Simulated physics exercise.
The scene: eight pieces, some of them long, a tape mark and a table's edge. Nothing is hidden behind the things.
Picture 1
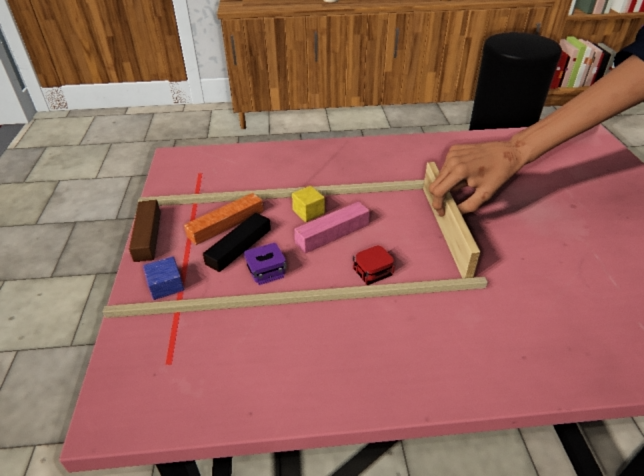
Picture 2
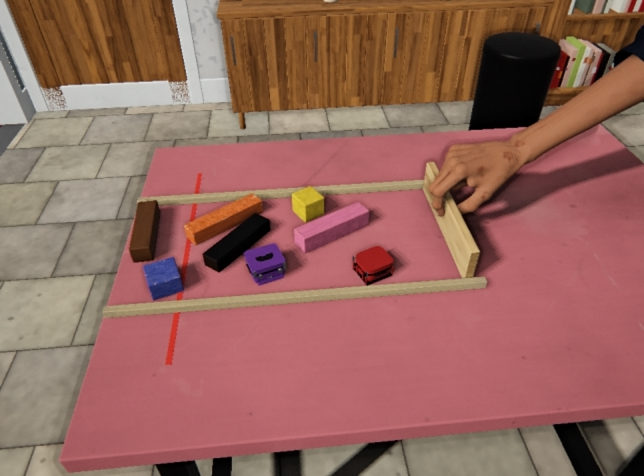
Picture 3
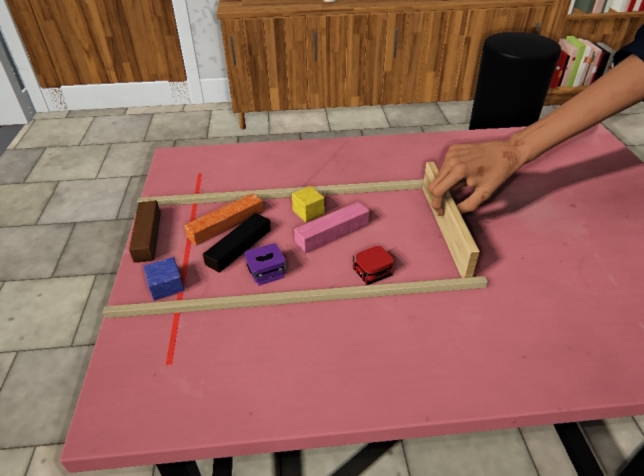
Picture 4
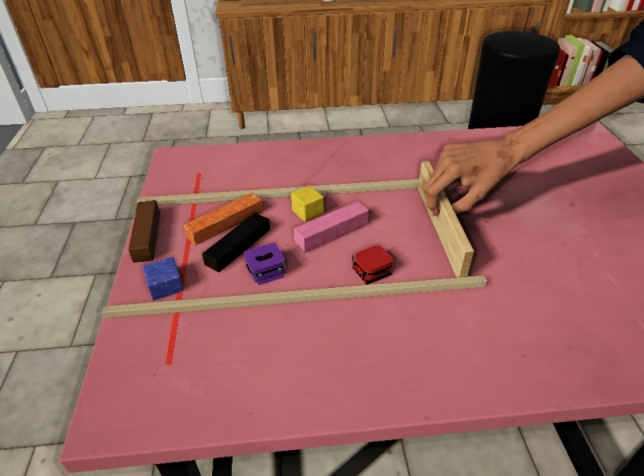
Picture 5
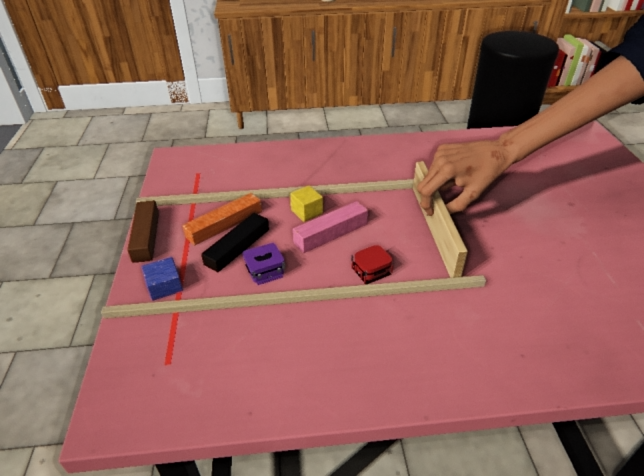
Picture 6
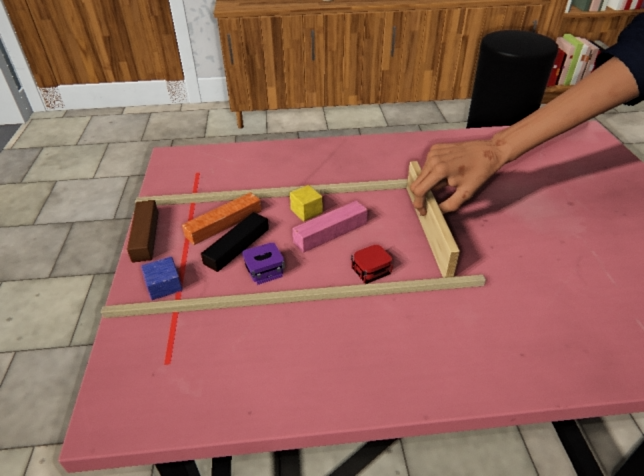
On a pink tabletop, between two wooden rails, a hand slides an upright board slightly left toward scattered colored blocks and bars, including red, purple, yellow and pink ones, which stay almost still near a red tape line.
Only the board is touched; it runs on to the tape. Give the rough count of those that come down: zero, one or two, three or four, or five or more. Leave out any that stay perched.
Here the number that fall off is one or two.
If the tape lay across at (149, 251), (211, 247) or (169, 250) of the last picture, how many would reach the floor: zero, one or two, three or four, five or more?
Taking them in turn, 5 or more; zero; 3 or 4.
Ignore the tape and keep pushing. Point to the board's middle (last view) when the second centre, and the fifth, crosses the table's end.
Near (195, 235) and (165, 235).
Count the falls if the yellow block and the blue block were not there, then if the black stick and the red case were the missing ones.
First 1, then 0.
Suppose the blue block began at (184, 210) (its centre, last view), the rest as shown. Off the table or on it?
It goes over.
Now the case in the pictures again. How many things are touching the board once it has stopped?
In contact: 3.
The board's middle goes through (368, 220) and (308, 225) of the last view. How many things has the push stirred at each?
By then 2, and 4.
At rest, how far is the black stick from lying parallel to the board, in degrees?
About 25°.
A little later, none off yet; brown stick at rest near (144, 229); blue block at rest near (162, 278); orange bar at rest near (223, 218).
Next, none off yet; brown stick moving near (138, 229); blue block shifted about its own width near (140, 277); orange bar shifted a little near (174, 222).
When it is over, the number that fall off is one or two; down, blue block and brown stick.
